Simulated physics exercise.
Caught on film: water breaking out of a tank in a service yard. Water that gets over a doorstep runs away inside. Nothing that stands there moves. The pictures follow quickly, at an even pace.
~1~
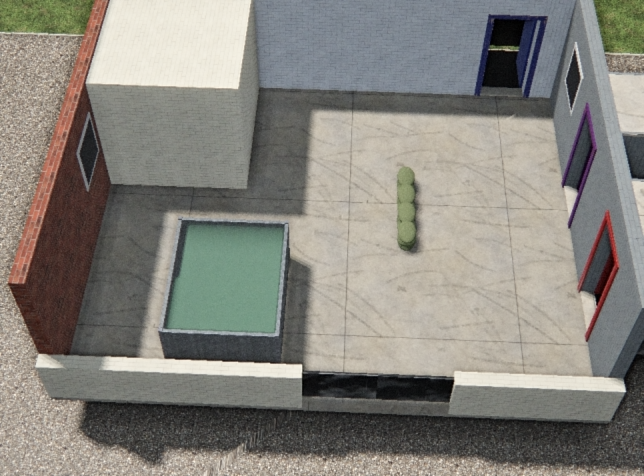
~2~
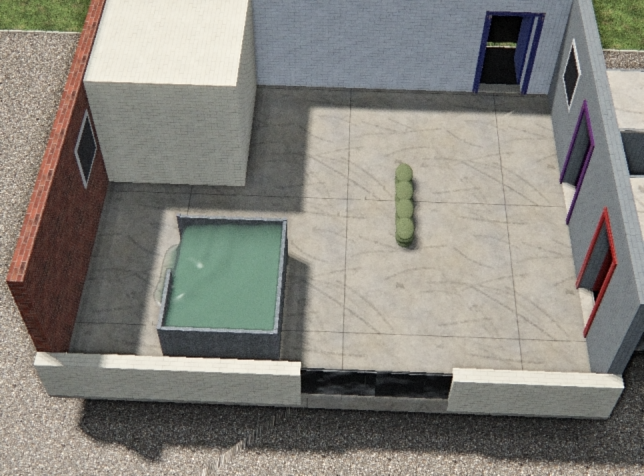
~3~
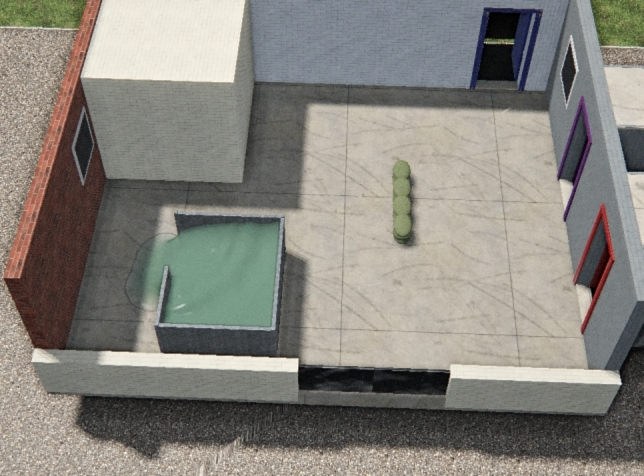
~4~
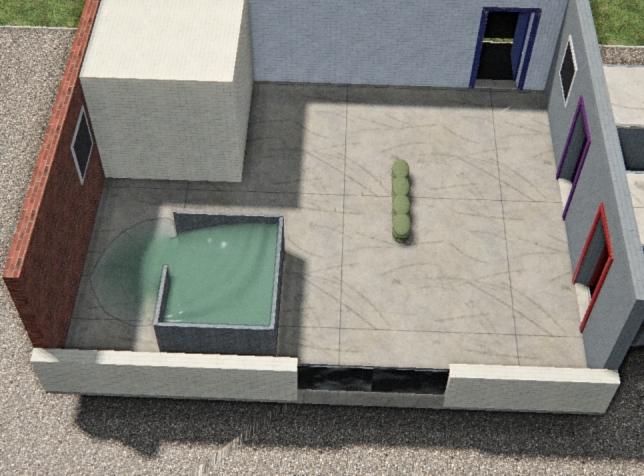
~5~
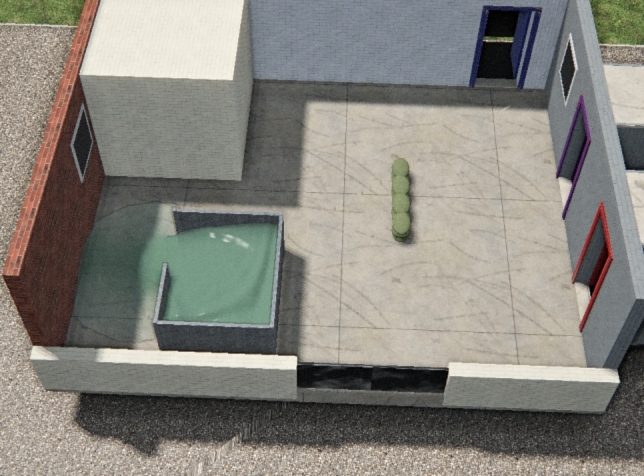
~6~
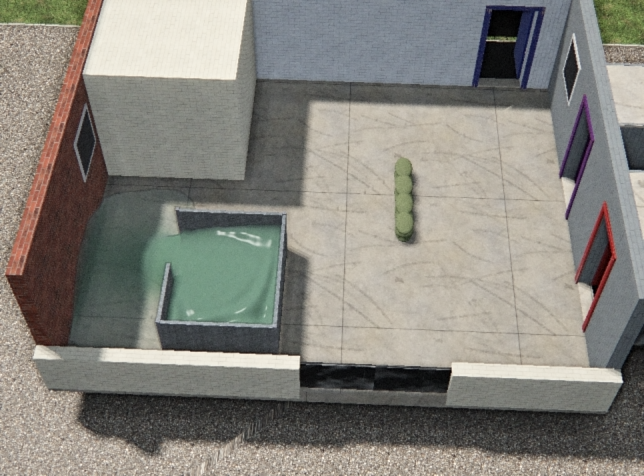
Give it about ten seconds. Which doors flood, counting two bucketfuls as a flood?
The blue door admits no more than that; the purple door admits no more than that; the red door lets in a lot.
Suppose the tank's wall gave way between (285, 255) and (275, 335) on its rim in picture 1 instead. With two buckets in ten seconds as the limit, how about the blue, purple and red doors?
The blue door goes over, the purple door lets more in, the red door takes more.
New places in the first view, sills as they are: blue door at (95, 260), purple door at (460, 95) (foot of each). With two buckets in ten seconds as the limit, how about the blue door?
In short: The blue one takes more.
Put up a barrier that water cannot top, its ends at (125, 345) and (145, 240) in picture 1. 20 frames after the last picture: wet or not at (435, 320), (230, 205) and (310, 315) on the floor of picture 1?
As listed: Under water, awash, free of water.
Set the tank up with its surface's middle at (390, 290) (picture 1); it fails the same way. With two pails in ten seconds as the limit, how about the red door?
Then: Red door stays under.
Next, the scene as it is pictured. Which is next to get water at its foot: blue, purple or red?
That is the one in red.
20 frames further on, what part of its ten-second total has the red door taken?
About 0 per cent.
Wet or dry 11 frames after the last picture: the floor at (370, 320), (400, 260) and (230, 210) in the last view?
In that order: Dry, no water, flooded.
A moment on, water covers 10 % of the floor; the blue door not reached, the purple door not reached, the red door not reached.
Next, water covers 20 % of the floor; the blue door not reached, the purple door not reached, the red door not reached.
Then, water covers 40 % of the floor; the blue door not reached, the purple door not reached, the red door not reached.
Later, water covers 65 % of the floor; the blue door not reached, the purple door not reached, the red door over two buckets in.
In the end, water covers 95 % of the floor; the blue door wet at the sill, nothing in, the purple door wet at the sill, nothing in, the red door far over two buckets in.
